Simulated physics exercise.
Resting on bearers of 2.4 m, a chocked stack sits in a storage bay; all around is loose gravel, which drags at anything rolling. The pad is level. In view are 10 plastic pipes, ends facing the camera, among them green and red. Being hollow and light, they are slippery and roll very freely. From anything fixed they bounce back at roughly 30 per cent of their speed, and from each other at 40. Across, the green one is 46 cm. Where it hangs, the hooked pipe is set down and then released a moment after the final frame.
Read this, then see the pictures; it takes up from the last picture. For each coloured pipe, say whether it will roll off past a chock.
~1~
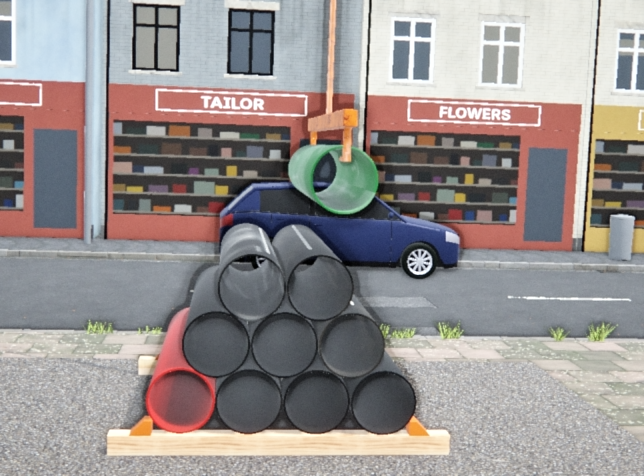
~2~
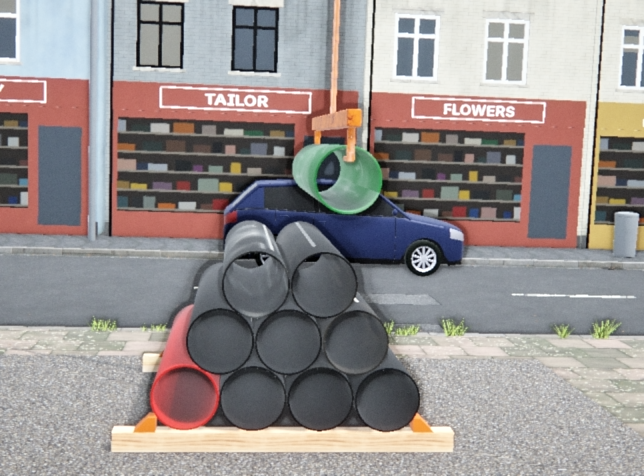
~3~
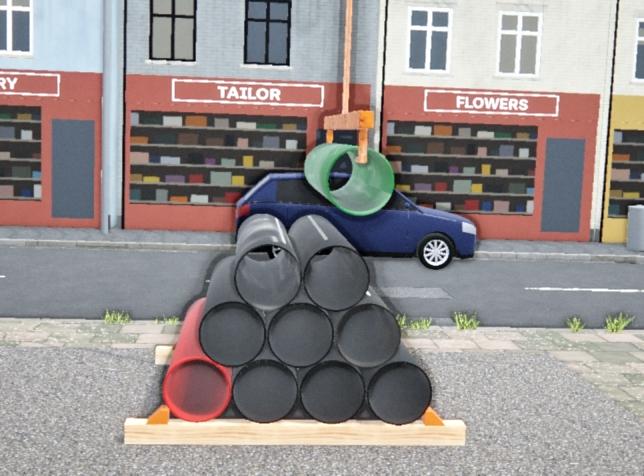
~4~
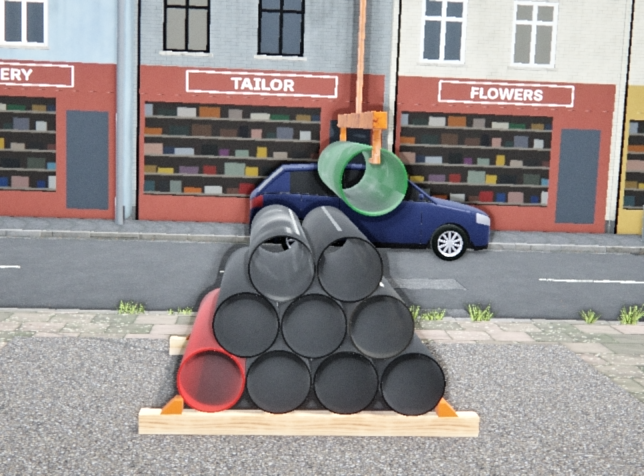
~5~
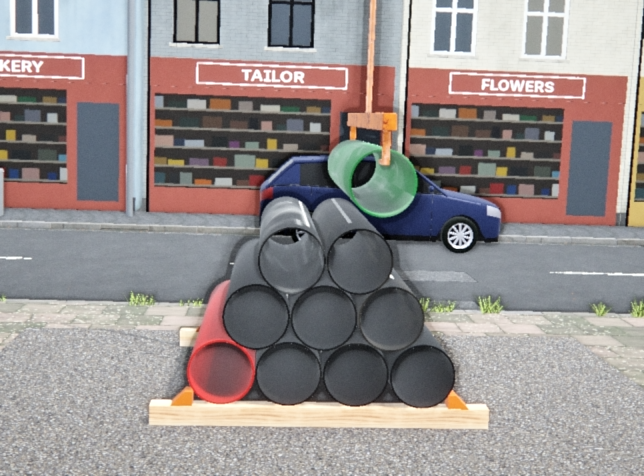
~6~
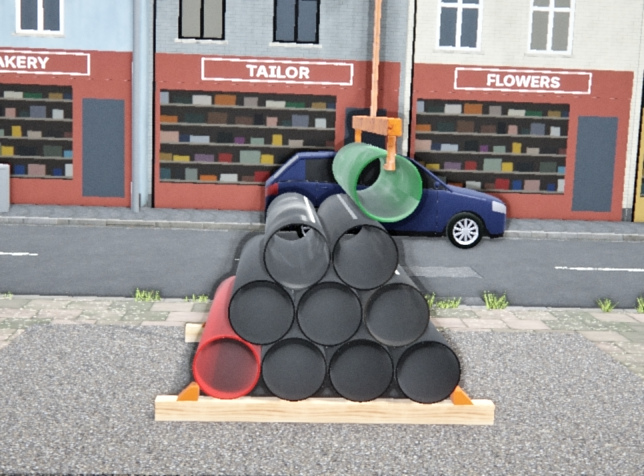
Once it settles, the green one tumbles away while the Red one is kept back.
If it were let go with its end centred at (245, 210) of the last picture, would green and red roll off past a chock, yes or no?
In that case, for green it's true, for red false.
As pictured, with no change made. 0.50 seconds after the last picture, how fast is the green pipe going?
Speed: Around 1.0 m/s.
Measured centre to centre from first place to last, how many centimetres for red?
Displacement for red: 0.
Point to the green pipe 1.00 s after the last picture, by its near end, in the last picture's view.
I'd put it somewhere around (499, 356) in that view.
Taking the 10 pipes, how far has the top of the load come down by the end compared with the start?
Drop: Approx. 75 centimetres.
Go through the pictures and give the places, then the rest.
Green (344, 180), red (180, 402); green hangs on the hooks; 4 form the bottom row, in the first picture.
Green (348, 180), red (184, 399); green hangs on the hooks; lowered 2 cm, in the second picture.
Green (360, 181), red (197, 392); green hangs on the hooks; lowered 7 cm, in the third picture.
Green (374, 182), red (211, 382); green hangs on the hooks; lowered 14 cm, in the fourth picture.
Green (383, 183), red (221, 373); green hangs on the hooks; lowered 20 cm, in the fifth picture.
Green (388, 188), red (226, 369); green hangs on the hooks; lowered 26 cm, in the sixth picture.
Then, 0.50 s past the sixth picture, green is up on others, 35 cm inside the right chock, rolling right; red is on the bearers, 20 cm inside the left chock; 0 off the stack.
Then, 1.00 s past the sixth picture, green is beyond the right chock, rolling right; red as before; 1 off the stack.
Finally (1.80 s after the last picture), green is beyond the right chock; red is on the bearers, 20 cm inside the left chock; 1 off the stack.
